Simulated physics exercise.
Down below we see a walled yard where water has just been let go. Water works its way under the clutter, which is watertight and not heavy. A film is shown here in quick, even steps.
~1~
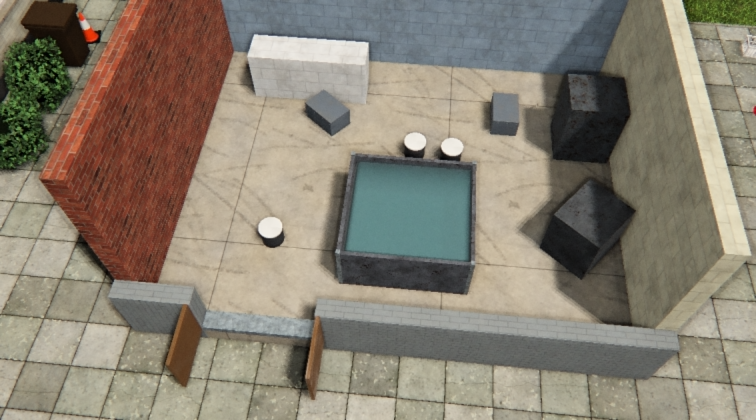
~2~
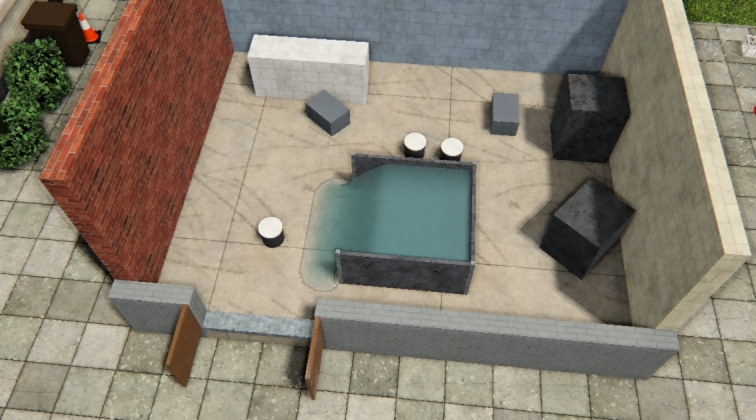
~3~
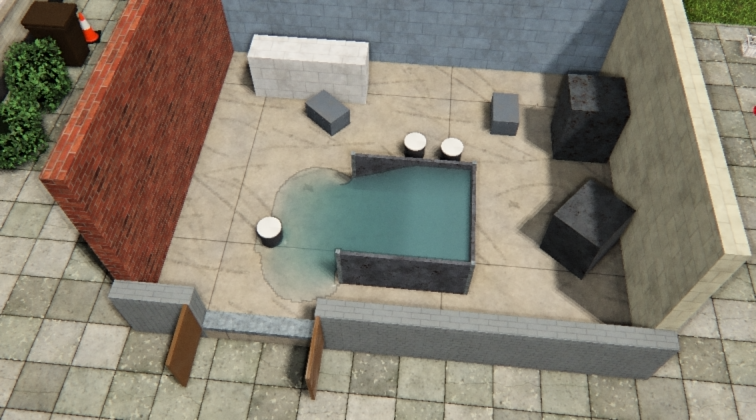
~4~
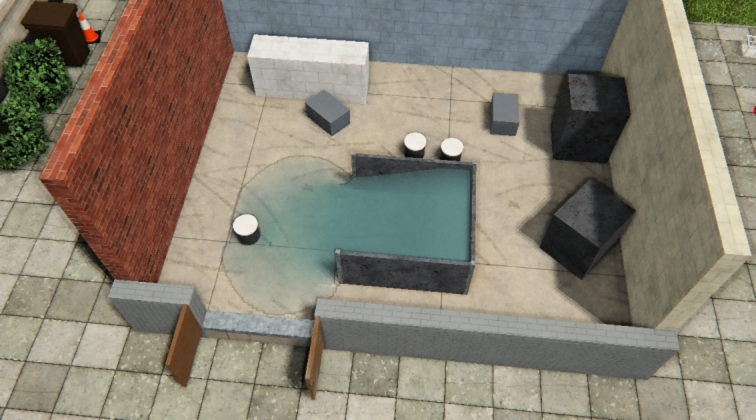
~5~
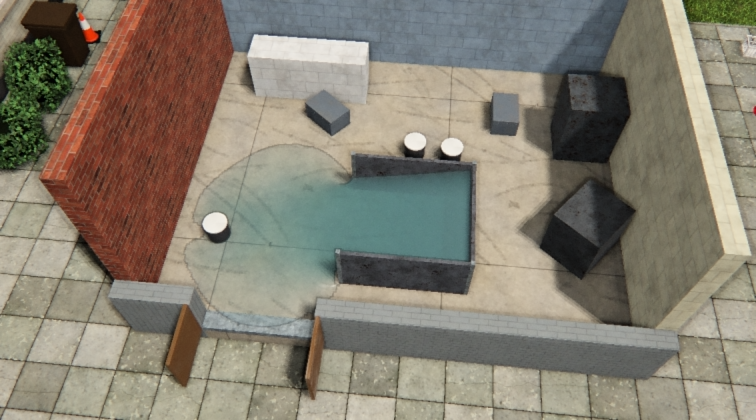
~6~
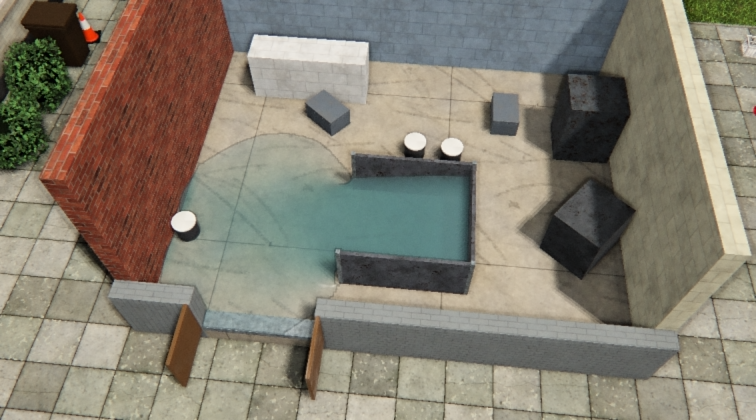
To begin with, a dark-walled tank of teal water stands full in a walled yard, with small white-topped pails and blocks around it. Its left side opens and water spreads leftward across the floor in a widening, rounded sheet. The pail on the left then slides toward the brick wall, while the others stay put.
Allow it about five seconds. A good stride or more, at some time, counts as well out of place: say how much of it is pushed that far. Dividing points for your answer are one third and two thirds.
Answer: A share between one and two thirds.
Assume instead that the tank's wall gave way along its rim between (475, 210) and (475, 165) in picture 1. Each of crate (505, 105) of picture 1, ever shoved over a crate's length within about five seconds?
I'd say it goes the distance.
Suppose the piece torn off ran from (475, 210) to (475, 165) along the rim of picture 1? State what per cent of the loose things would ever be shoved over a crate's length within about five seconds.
About 20 per cent.
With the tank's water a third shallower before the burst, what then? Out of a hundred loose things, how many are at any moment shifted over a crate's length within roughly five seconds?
I'd say close to 20 per cent of the things.
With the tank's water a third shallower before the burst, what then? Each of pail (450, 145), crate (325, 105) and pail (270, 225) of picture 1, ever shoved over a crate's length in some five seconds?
Per item, in order: Missed the mark; missed the mark; cleared the mark.
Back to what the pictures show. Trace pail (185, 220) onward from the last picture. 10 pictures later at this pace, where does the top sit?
Roughly (176, 245).
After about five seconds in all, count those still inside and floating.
0 of them.
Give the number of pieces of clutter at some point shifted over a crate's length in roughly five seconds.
It comes out at 2.
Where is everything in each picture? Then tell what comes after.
In the first picture, a pail at (270, 227) rests on the ground; a pail at (452, 146), on the bottom; 0 of 5 have shifted.
In the second picture, a pail at (270, 227), on the bottom; a pail at (452, 146) rests on the ground; 0 of 5 have shifted.
In the third picture, a pail at (269, 227), on the bottom; a pail at (452, 146), on the bottom; 0 of 5 have shifted.
In the fourth picture, a pail at (245, 224) rests on the ground, a stride from its start; a pail at (452, 146) rests on the ground; 1 of 5 have shifted.
In the fifth picture, a pail at (215, 222), on the bottom, a stride from its start; a pail at (452, 146), on the bottom; 1 of 5 have shifted.
In the sixth picture, a pail at (183, 221) rests on the ground, a stride from its start; a pail at (452, 146) rests on the ground; 1 of 5 have shifted.
A moment on, 1 of 5 are well off their spots; 1 afloat.
Next, 1 of 5 are well off their spots; 1 afloat.
Later, 1 of 5 are well off their spots; 1 afloat.
In the end, 2 of 5 are well off their spots, and 2 have been at some point; 0 afloat.
